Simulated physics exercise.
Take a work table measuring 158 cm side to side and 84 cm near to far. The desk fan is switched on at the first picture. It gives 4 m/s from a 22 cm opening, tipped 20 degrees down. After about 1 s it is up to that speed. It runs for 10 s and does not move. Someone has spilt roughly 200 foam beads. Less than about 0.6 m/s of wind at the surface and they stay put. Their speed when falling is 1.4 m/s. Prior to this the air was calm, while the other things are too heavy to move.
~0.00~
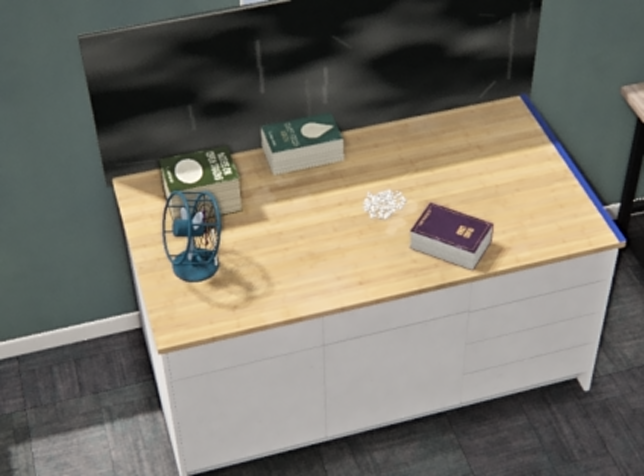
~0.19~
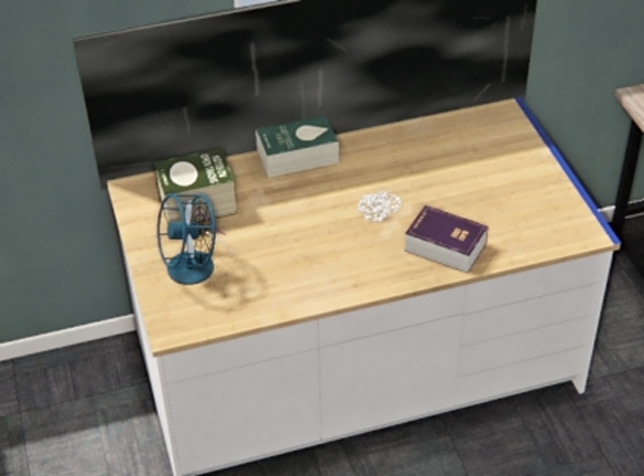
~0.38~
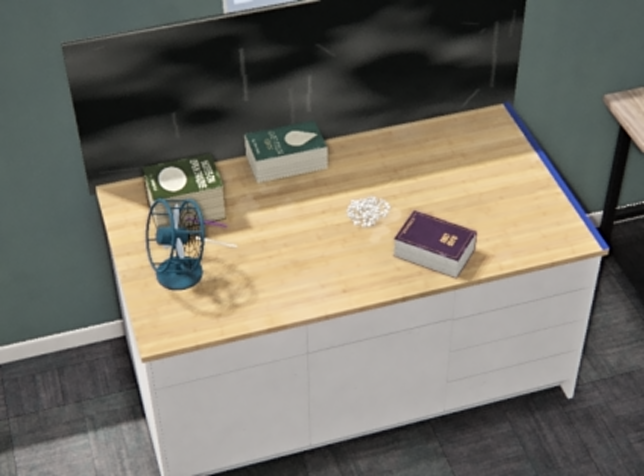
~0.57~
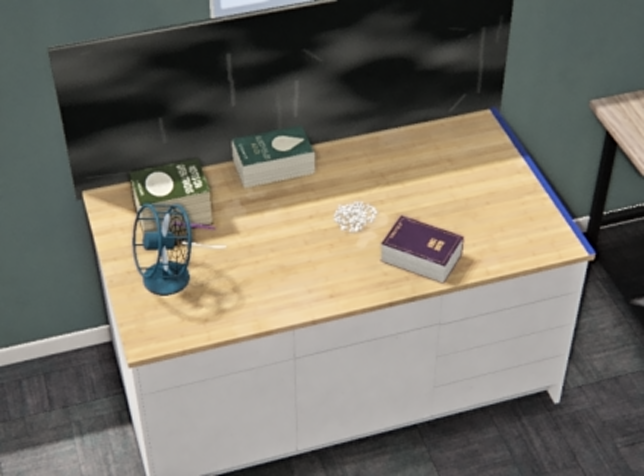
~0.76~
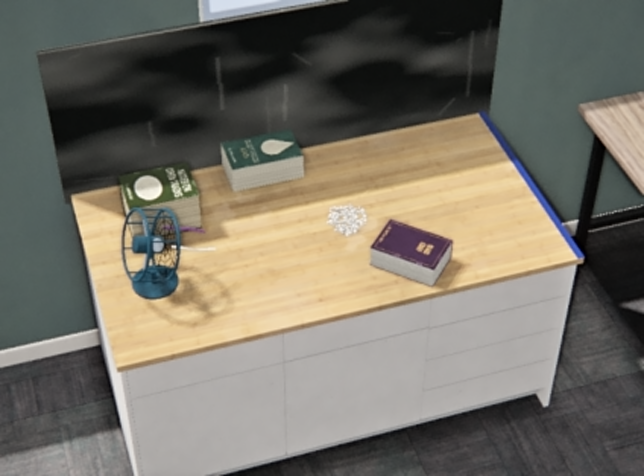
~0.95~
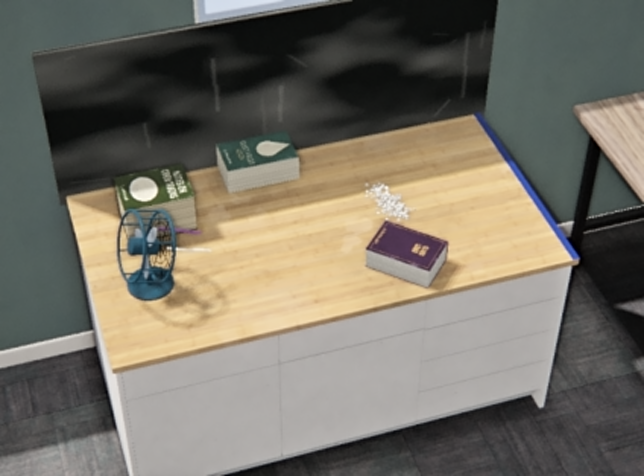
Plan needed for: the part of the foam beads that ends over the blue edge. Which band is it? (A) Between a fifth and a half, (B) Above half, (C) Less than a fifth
Answer: B.
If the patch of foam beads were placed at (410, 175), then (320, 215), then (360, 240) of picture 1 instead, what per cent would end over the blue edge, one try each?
In turn: 100 per cent, 100 per cent, 60 per cent.
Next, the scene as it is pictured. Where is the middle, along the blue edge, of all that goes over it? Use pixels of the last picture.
I'd say roughly (517, 168).
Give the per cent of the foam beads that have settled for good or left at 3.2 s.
Close to 100 % of them.
After 2.0 s, 97 % are over the blue edge; 97 % have settled or left.
After 3.2 s, 100 % are over the blue edge; 100 % have settled or left.
After 5.5 s, 100 % are over the blue edge; 100 % have settled or left.
After 10.0 s, at the end, 100 % are over the blue edge.
